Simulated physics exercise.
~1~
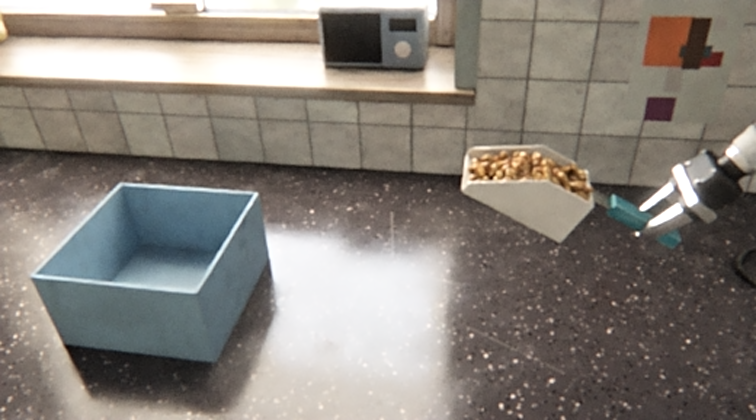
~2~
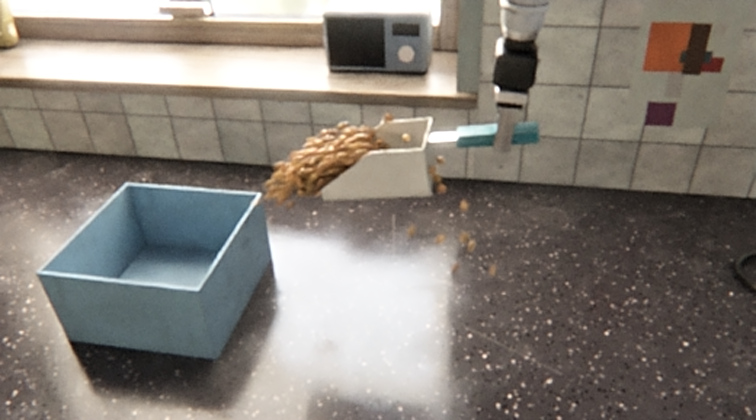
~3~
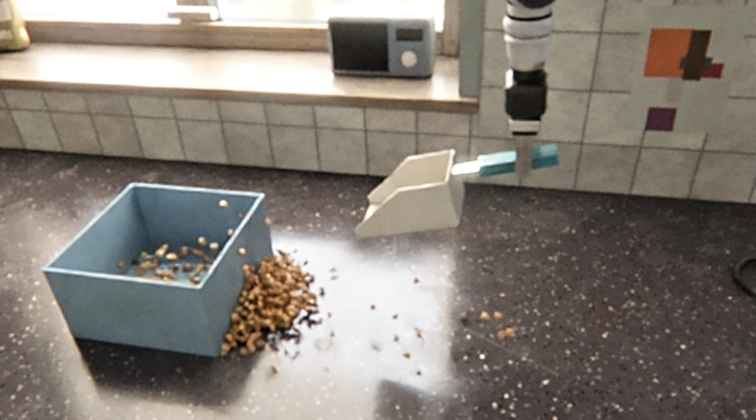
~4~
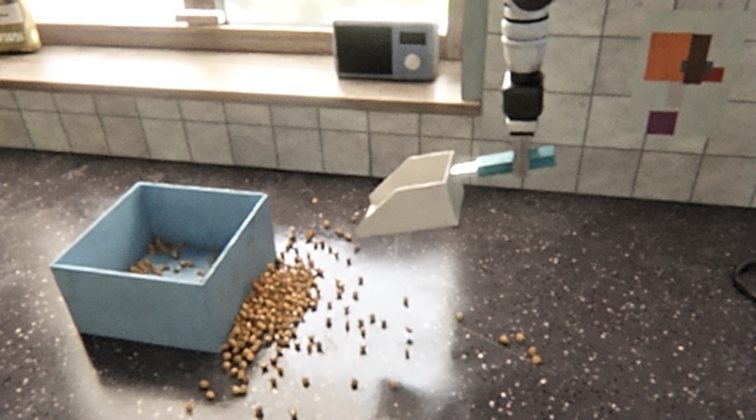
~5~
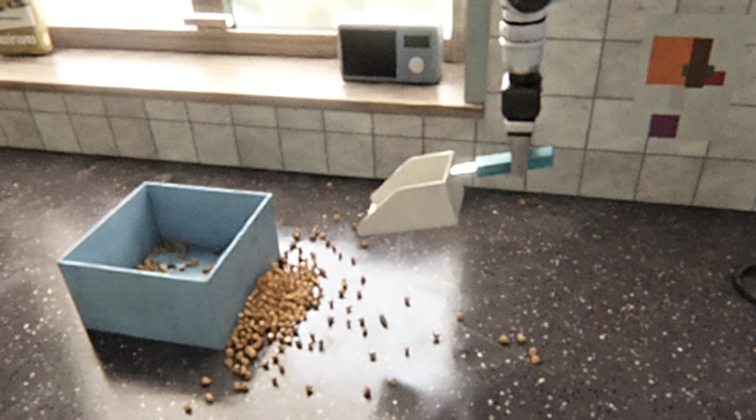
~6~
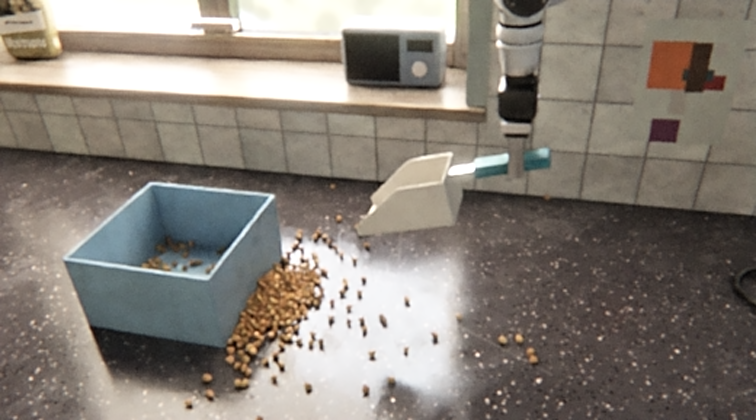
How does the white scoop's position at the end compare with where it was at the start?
At the end the scoop is farther to the left, closer to the blue bin than it was at the start.
A robot arm moves a scoop left and spills most beans beside the blue bin.
